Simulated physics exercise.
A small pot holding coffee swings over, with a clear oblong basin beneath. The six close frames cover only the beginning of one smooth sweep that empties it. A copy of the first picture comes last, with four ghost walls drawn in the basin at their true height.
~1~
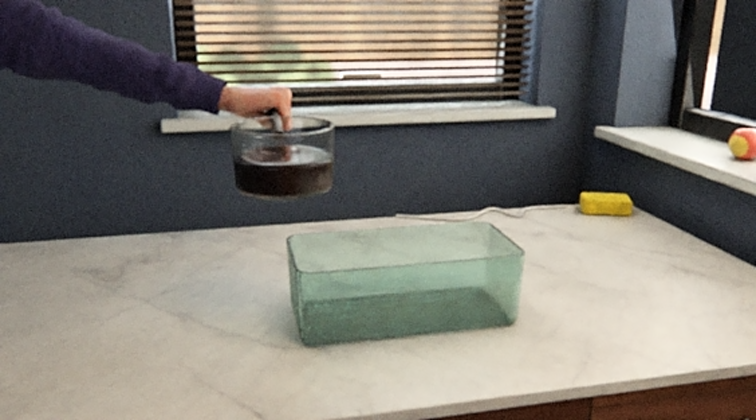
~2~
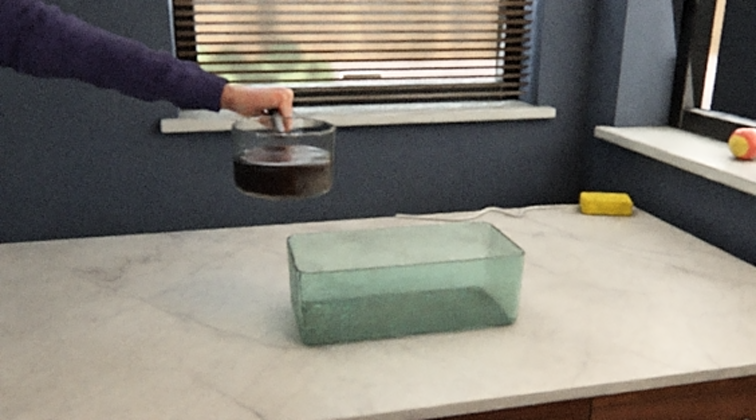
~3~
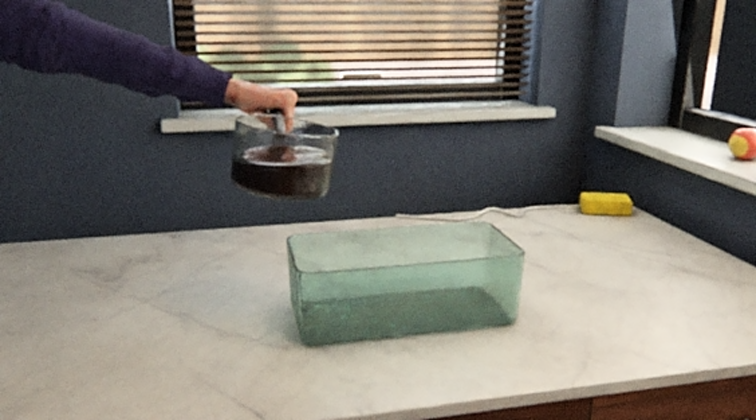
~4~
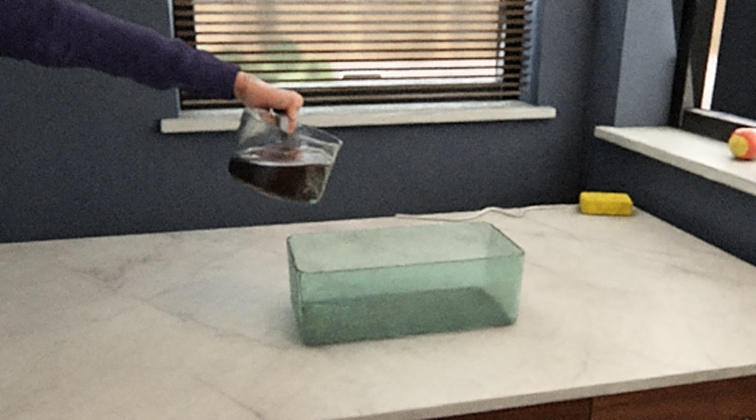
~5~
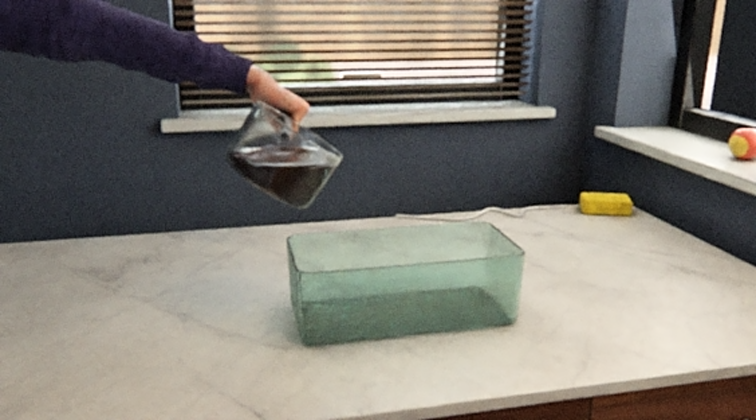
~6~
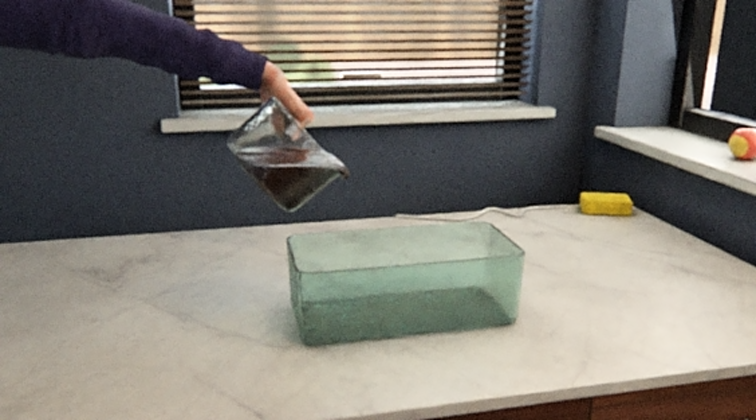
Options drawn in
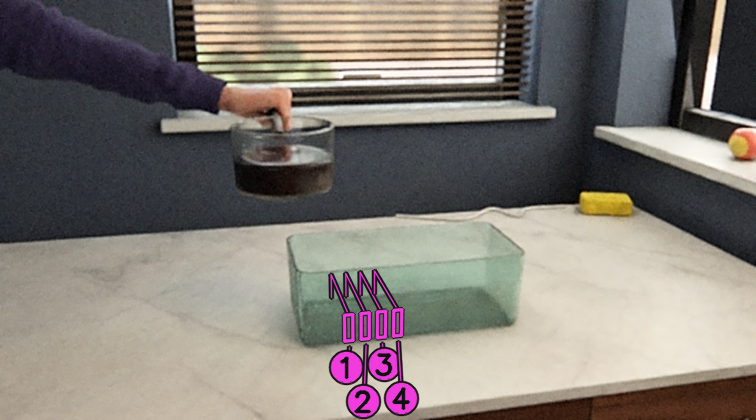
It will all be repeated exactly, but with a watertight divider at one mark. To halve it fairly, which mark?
Position 3 does it best.
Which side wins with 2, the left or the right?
The right one.
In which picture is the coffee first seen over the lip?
In picture 6.
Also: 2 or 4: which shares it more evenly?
2 it is.
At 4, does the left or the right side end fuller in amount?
More ends on the left.
On the marked copy, 1 at (349, 347); 2 at (366, 345); 3 at (382, 343); 4 at (398, 341).
If 1 is chosen, about 7 % ends left of the wall and 93 % right of it.
If 2 is chosen, about 28 % ends left of the wall and 71 % right of it.
If 3 is chosen, about 51 % ends left of the wall and 49 % right of it.
If 4 is chosen, about 80 % ends left of the wall and 19 % right of it.
